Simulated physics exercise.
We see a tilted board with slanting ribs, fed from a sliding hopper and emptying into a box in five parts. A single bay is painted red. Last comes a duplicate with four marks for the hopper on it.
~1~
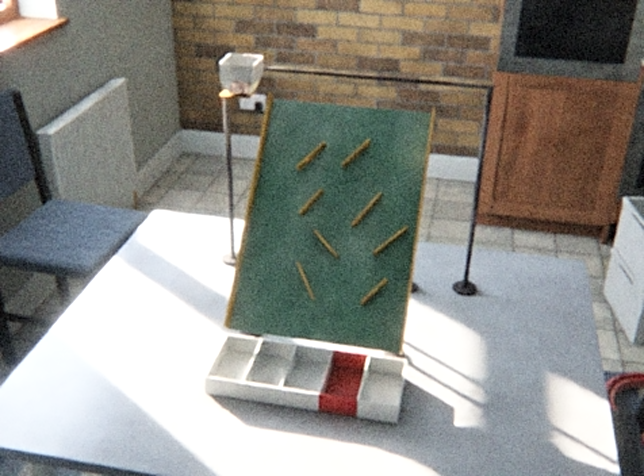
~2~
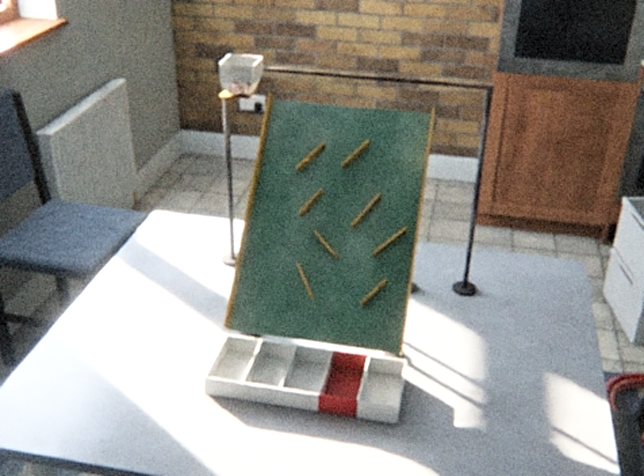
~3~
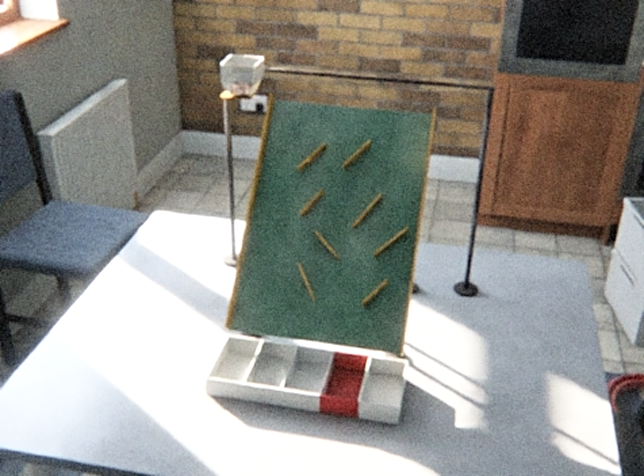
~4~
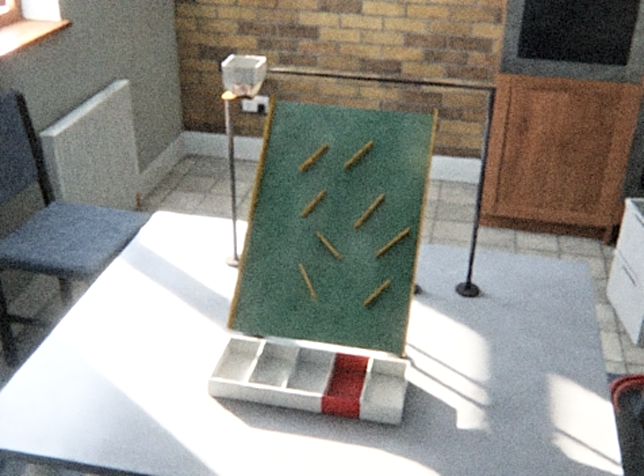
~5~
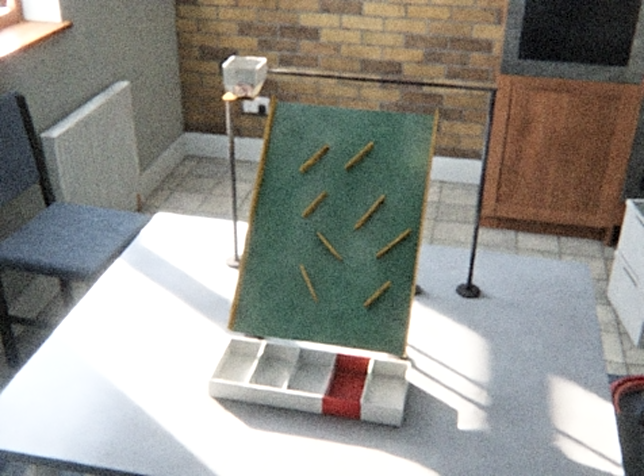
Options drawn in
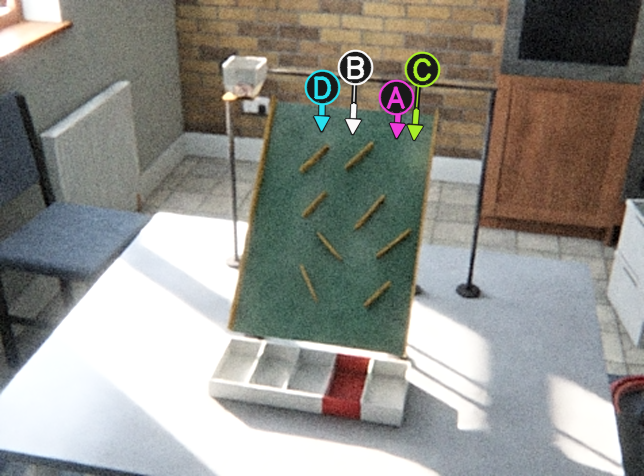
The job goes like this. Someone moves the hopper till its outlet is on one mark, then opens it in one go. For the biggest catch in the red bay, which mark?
Go for A.
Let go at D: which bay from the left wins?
It is the first one.
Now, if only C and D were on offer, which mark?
C it is.
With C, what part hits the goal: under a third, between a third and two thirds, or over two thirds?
Mark C gives under a third.
On the marked copy, mark A meets the board at (396, 132); mark B meets the board at (352, 128); mark C meets the board at (414, 134); mark D meets the board at (321, 125).
With A, close to half in the red bay, close to a third in other bays, only a few outside the box.
With B, close to a third in the red bay, close to half in other bays, a small share outside the box.
With C, close to a quarter in the red bay, close to two thirds in other bays, a small share outside the box.
With D, only a few in the red bay, all but a few in other bays, only a few outside the box.
